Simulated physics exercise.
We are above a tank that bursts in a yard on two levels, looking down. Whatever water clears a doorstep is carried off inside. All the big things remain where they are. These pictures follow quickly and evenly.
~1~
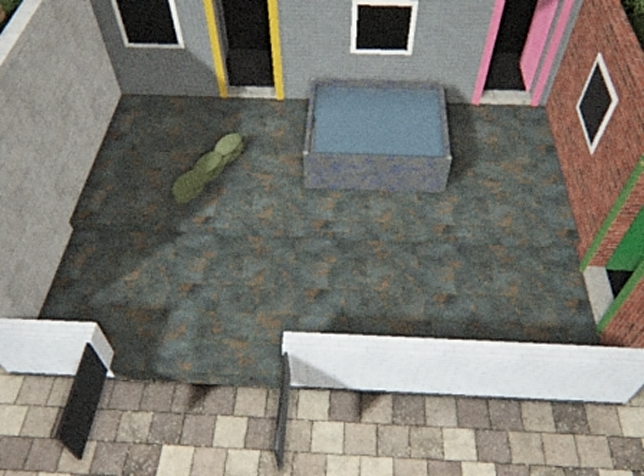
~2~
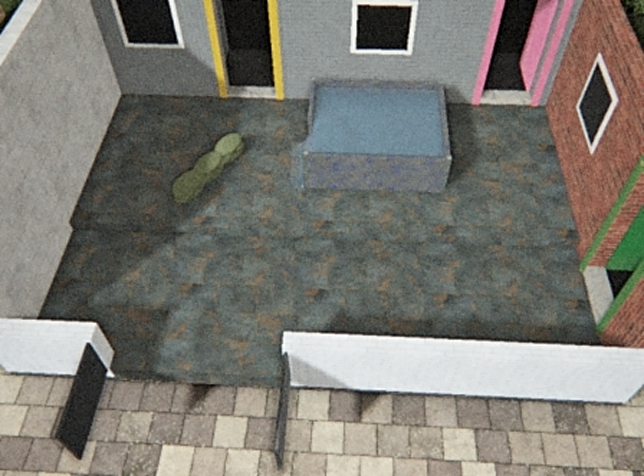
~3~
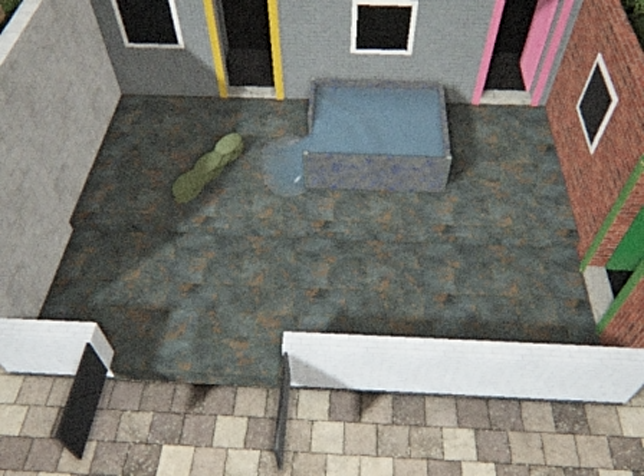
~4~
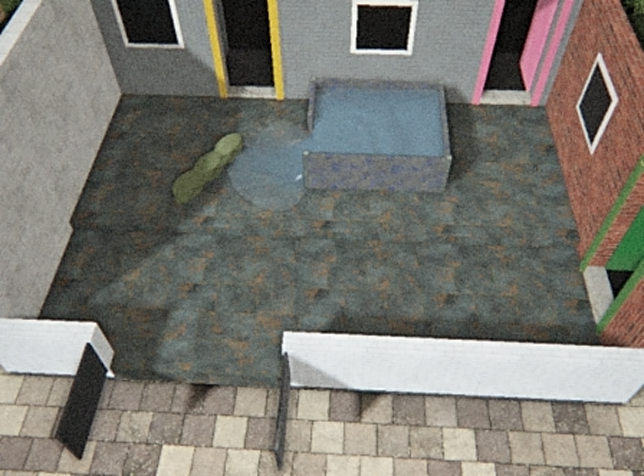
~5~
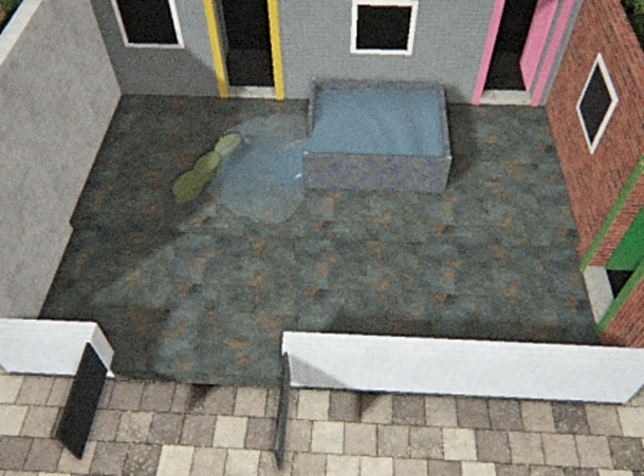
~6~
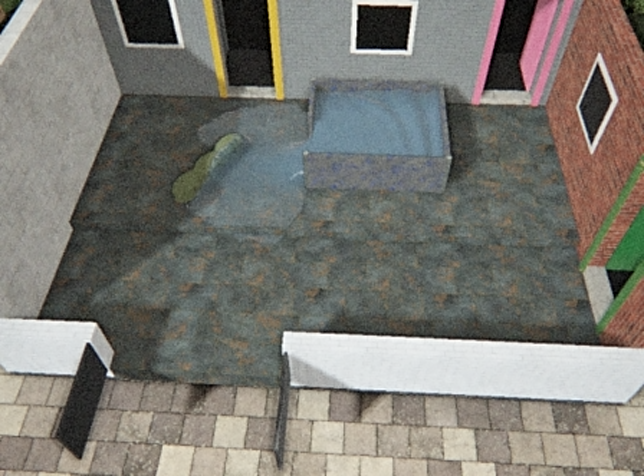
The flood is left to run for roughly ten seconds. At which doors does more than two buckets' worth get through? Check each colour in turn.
One by one: Yellow door: Over two pails. Pink door: Two pails at most. Green door: Two pails at most.
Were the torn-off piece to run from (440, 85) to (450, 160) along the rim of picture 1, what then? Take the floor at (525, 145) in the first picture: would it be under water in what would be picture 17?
Soaked.
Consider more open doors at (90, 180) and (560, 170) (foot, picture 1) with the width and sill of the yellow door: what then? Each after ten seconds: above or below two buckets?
First falls short, then falls short.
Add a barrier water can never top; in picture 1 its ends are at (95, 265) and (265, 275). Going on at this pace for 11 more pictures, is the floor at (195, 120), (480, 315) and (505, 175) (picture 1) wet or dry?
The first spot is swamped, the second untouched, the third untouched.
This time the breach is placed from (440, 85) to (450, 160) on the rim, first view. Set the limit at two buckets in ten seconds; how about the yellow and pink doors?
Door check - yellow door does not exceed it, pink door exceeds it.
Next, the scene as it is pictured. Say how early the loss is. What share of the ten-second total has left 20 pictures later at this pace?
My reading is near 25 per cent.
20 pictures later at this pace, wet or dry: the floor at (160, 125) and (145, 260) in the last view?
Taking them as listed, I'd call them soaked and soaked.
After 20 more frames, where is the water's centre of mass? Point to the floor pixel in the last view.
Around pixel (272, 180).
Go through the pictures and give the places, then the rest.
In the first frame, the water tank at (377, 121) is whole and still.
In the second frame, the front is at (301, 145), out from the gap at (311, 157).
In the third frame, the front is at (272, 146), out from the gap at (311, 158).
In the fourth frame, the front is at (231, 171), out from the gap at (311, 158).
In the fifth frame, the front is at (209, 187), out from the gap at (311, 158).
In the sixth frame, the front is at (204, 132), out from the gap at (311, 157).
A moment on, water covers 20 % of the floor; the yellow door wet at the sill, nothing in, the pink door not reached, the green door not reached.
Next, water covers 35 % of the floor; the yellow door under two buckets in, the pink door not reached, the green door not reached.
Then, water covers 40 % of the floor; the yellow door over two buckets in, the pink door not reached, the green door not reached.
Later, water covers 45 % of the floor; the yellow door far over two buckets in, the pink door not reached, the green door not reached.
In the end, water covers 50 % of the floor; the yellow door far over two buckets in, the pink door not reached, the green door not reached.
